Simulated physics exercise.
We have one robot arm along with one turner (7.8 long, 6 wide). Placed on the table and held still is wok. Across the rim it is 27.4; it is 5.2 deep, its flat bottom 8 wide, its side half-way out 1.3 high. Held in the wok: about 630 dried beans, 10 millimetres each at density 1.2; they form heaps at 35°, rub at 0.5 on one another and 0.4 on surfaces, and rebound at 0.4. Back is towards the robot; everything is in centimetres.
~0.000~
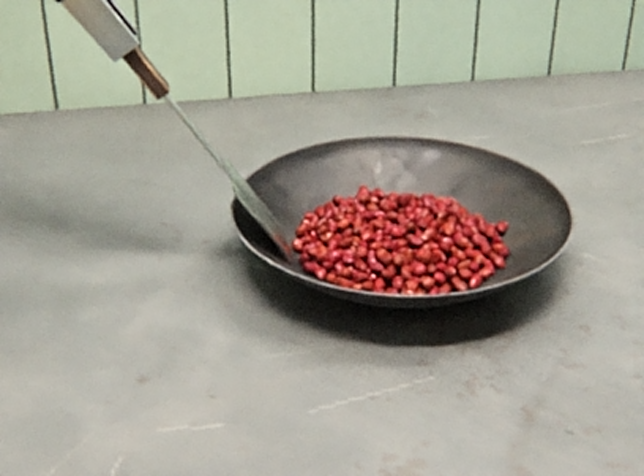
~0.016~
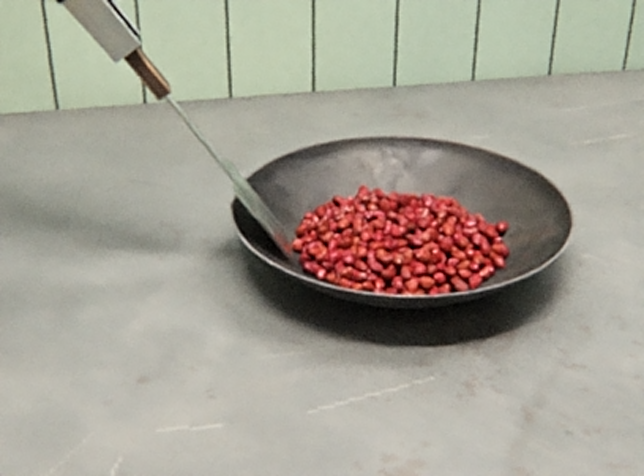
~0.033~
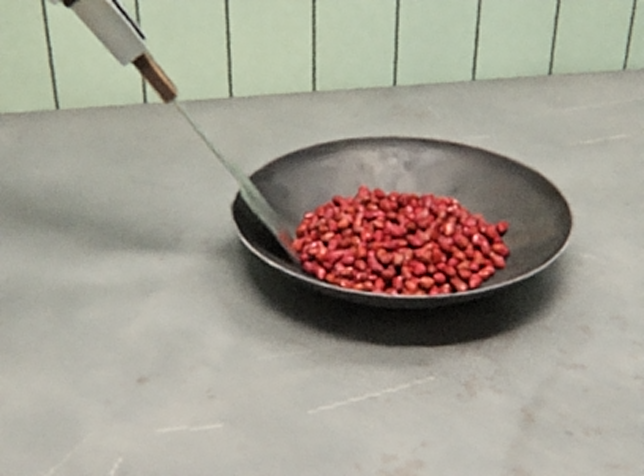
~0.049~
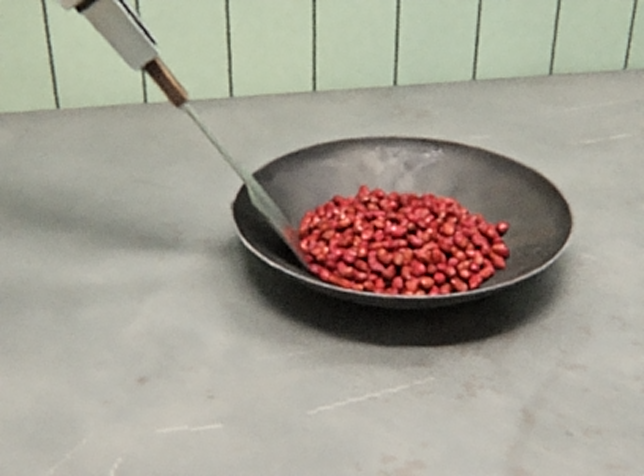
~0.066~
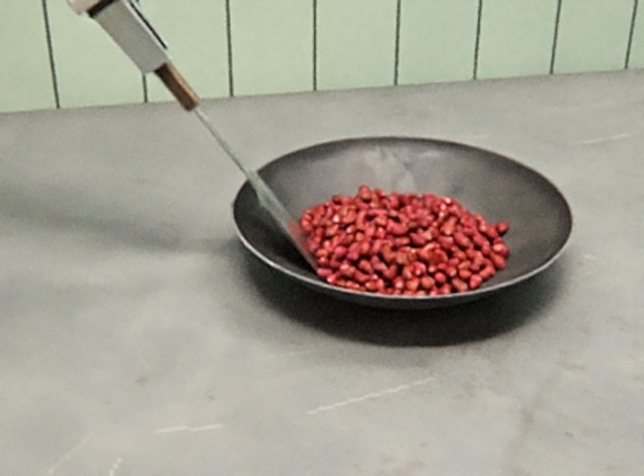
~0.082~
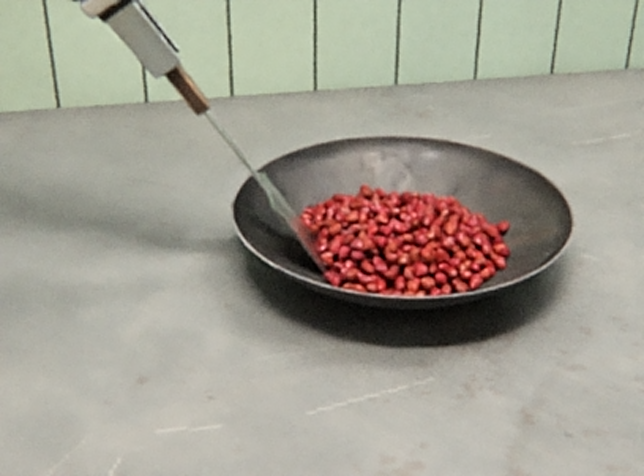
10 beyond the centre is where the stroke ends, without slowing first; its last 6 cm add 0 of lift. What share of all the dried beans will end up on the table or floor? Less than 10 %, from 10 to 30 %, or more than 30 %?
From 10 to 30 %.
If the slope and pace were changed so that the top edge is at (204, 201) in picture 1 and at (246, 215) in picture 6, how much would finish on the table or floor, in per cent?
It comes to something like 15 %, give or take.
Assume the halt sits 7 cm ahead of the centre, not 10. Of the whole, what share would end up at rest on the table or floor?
About 5 %.
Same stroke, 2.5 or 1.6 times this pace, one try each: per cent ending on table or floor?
Roughly 40 per cent on the first try and 30 per cent on the second.
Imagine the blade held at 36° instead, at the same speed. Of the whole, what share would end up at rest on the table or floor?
Near 15 %.
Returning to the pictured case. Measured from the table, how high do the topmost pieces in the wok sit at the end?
It reaches about 7.0 cm.
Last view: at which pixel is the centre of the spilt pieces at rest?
Near pixel (603, 236).
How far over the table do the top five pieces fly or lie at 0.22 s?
Somewhere around 4 centimetres high.
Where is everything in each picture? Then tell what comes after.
Turner top edge at (230, 175), sloping 57°; upper third of the load around (392, 232), from x 295 to 505, top at y 190; 632 in the wok, in the first picture.
Turner top edge at (232, 176), sloping 57°; upper third of the load around (393, 232), from x 295 to 505, top at y 190, in the second picture.
Turner top edge at (238, 179), sloping 57°; upper third of the load around (393, 232), from x 295 to 505, top at y 190, in the third picture.
Turner top edge at (248, 183), sloping 57°; upper third of the load around (393, 232), from x 305 to 505, top at y 190, in the fourth picture.
Turner top edge at (258, 186), sloping 57°; upper third of the load around (391, 231), from x 305 to 505, top at y 190, in the fifth picture.
Turner top edge at (267, 189), sloping 57°; upper third of the load around (394, 230), from x 305 to 505, top at y 190; 632 in the wok, in the sixth picture.
By 0.22 s, sloping 57°, highest piece 5 above the table; 632 in the wok.
By 0.36 s, sloping 57°, highest piece 7 above the table; 630 in the wok, 2 on the blade or in flight.
By 0.63 s, sloping 57°, highest piece 7 above the table; 519 in the wok, 106 on the table or floor, 7 on the blade or in flight.
By 1.68 s, sloping 57°, highest piece 7 above the table; 518 in the wok, 114 on the table or floor.
Final count, 518 in the wok, 114 on the table or floor. That is 18 % on the table or floor.
